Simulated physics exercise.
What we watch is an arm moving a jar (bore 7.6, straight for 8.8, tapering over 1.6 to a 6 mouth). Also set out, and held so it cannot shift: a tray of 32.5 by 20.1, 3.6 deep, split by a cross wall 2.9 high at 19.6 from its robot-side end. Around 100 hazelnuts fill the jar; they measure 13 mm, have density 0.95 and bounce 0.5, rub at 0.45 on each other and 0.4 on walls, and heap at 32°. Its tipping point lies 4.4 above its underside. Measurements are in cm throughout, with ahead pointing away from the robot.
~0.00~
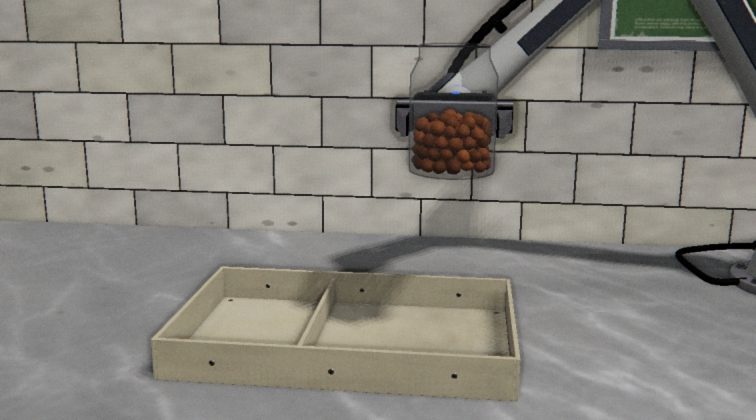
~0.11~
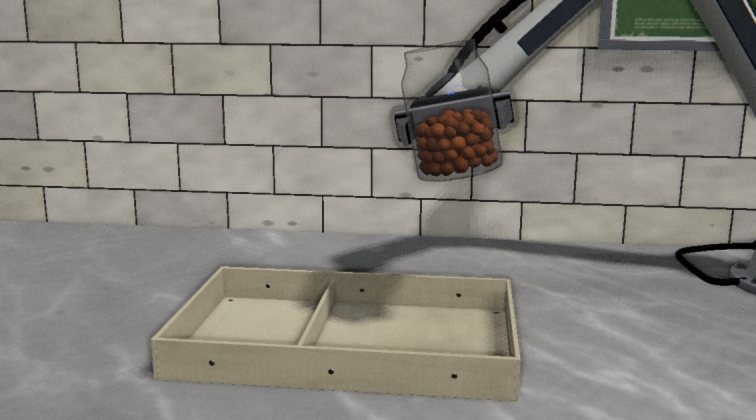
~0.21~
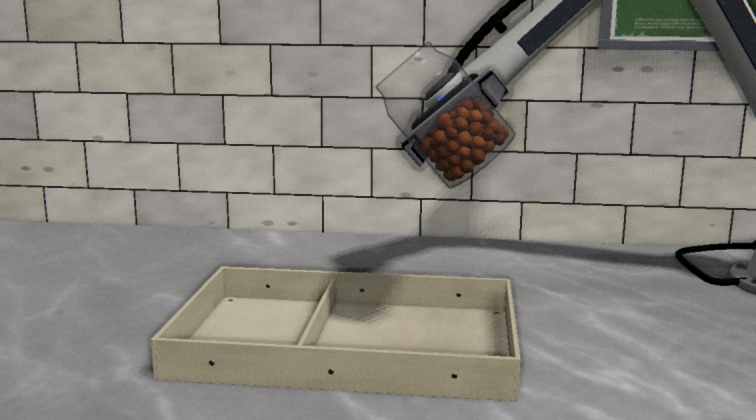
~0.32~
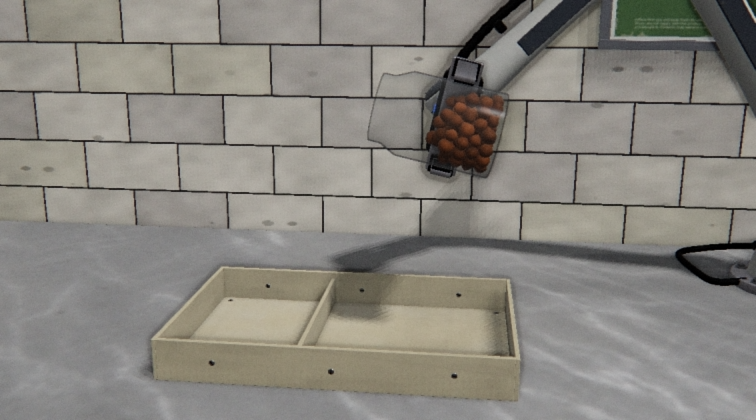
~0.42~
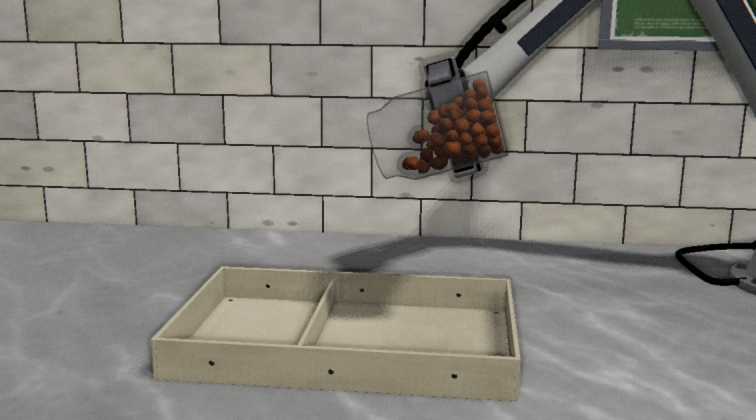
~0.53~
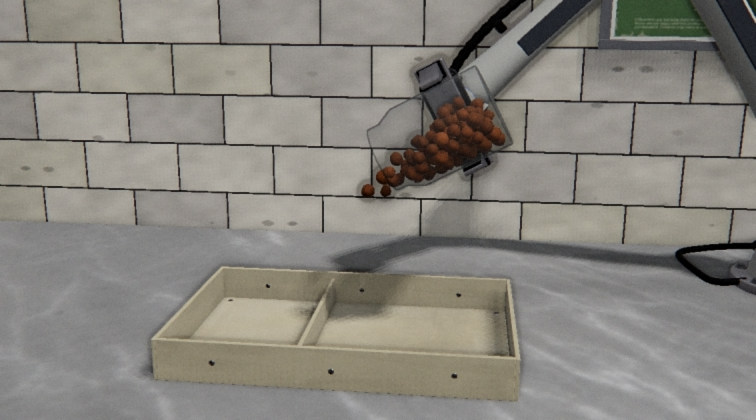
At first, a robot arm holds a clear jar of reddish-brown nuts upright above a divided wooden tray. The arm tips the jar to the left until it lies on its side, then angles its mouth downward as the nuts slide along toward the opening and the foremost ones reach the lip.
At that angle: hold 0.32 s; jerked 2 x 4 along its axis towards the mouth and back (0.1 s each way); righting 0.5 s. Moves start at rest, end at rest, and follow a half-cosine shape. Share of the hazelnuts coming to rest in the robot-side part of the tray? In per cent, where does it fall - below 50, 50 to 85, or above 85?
It falls from 50 to 85 per cent.
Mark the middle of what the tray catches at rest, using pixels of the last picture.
At about (341, 331).
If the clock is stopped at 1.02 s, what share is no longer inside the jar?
By then, around 55 per cent of the load is out of the jar.
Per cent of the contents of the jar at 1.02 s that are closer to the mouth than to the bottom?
Close to 100 per cent lies in the mouth half.
After 1.02 s, tipped 118°, highest piece 20 above the table; 44 in the jar, 40 in the robot-side part, 6 in the far-side part, 12 in flight or on a rim.
After 1.51 s, tipped 57°, highest piece 25 above the table; 61 in the robot-side part, 29 in the far-side part, 11 in the jar, 1 in flight or on a rim.
After 1.95 s, upright, highest piece 19 above the table; 61 in the robot-side part, 31 in the far-side part, 10 in the jar.
After 2.65 s, upright, highest piece 19 above the table; 61 in the robot-side part, 31 in the far-side part, 10 in the jar.
At rest, 61 in the robot-side part, 31 in the far-side part, 10 in the jar. That is 60 % in the robot-side part of the tray.
